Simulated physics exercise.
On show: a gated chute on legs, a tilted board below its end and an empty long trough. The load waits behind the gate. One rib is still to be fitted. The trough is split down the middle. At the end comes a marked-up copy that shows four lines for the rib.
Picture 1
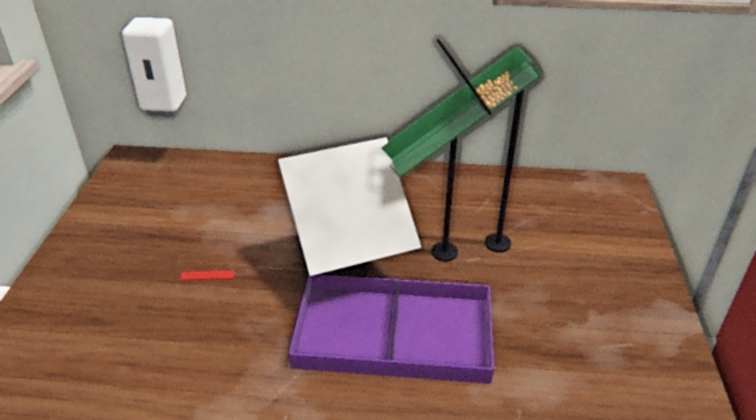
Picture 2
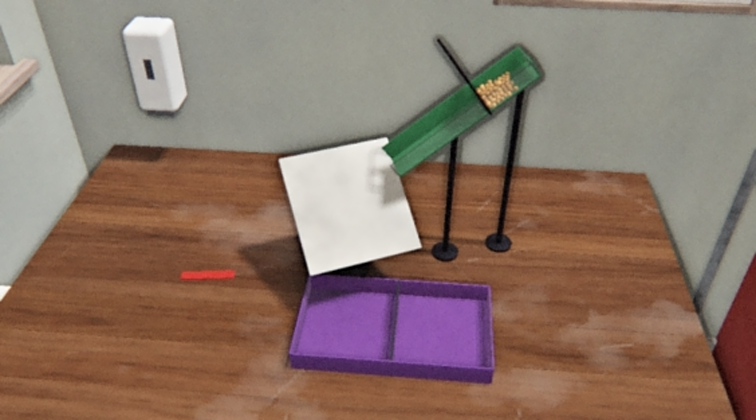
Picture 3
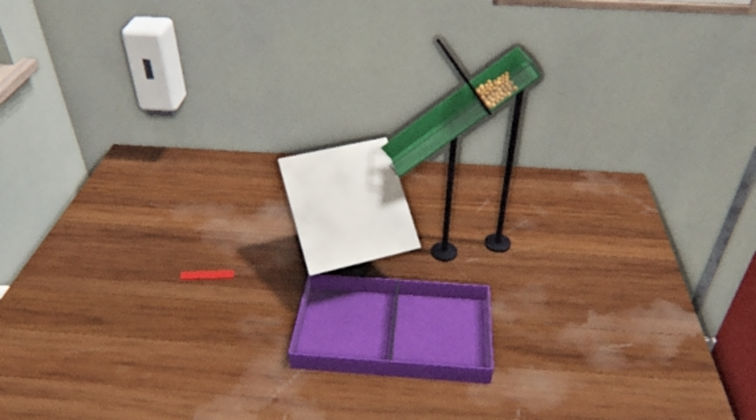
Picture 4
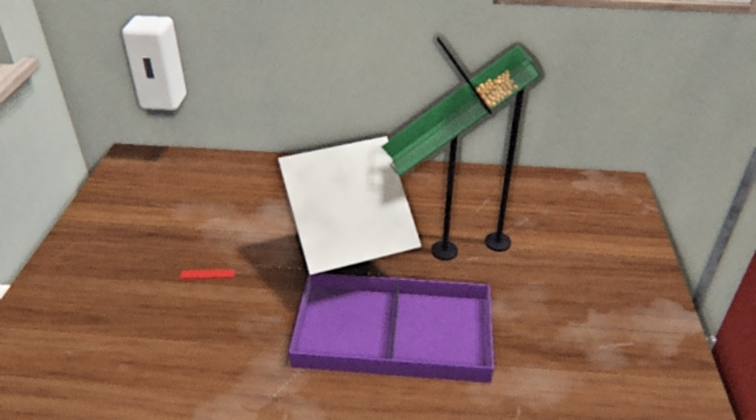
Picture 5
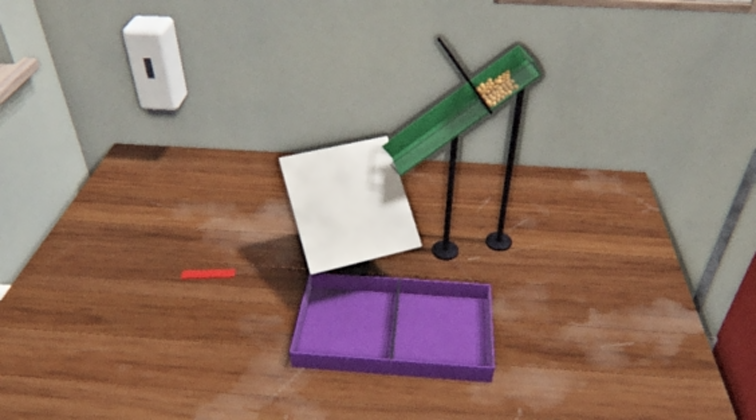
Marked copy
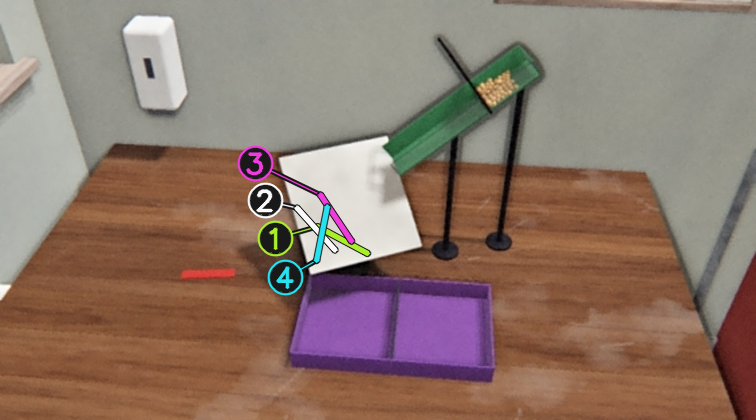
Wooden table holding a green chute with beads behind its gate, a tilted white board and an empty purple trough, nothing moving.
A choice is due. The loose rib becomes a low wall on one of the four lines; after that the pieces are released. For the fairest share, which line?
1 works best here.
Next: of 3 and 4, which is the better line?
That is line 3.
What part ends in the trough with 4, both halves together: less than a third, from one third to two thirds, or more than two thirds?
It is from one third to two thirds.
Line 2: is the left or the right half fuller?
More lands on the left.
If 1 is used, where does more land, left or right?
More lands on the right.
On the marked copy, line 1 from (317, 226) to (367, 253); line 2 from (297, 208) to (335, 250); line 3 from (320, 194) to (351, 241); line 4 from (327, 206) to (316, 260).
For line 1, of what is caught, close to a third in the left half, close to two thirds in the right.
For line 2, of what is caught, all but a few in the left half, a small share in the right.
For line 3, of what is caught, the bulk in the left half, close to a quarter in the right.
For line 4, of what is caught, the whole lot in the left half, none at all in the right.
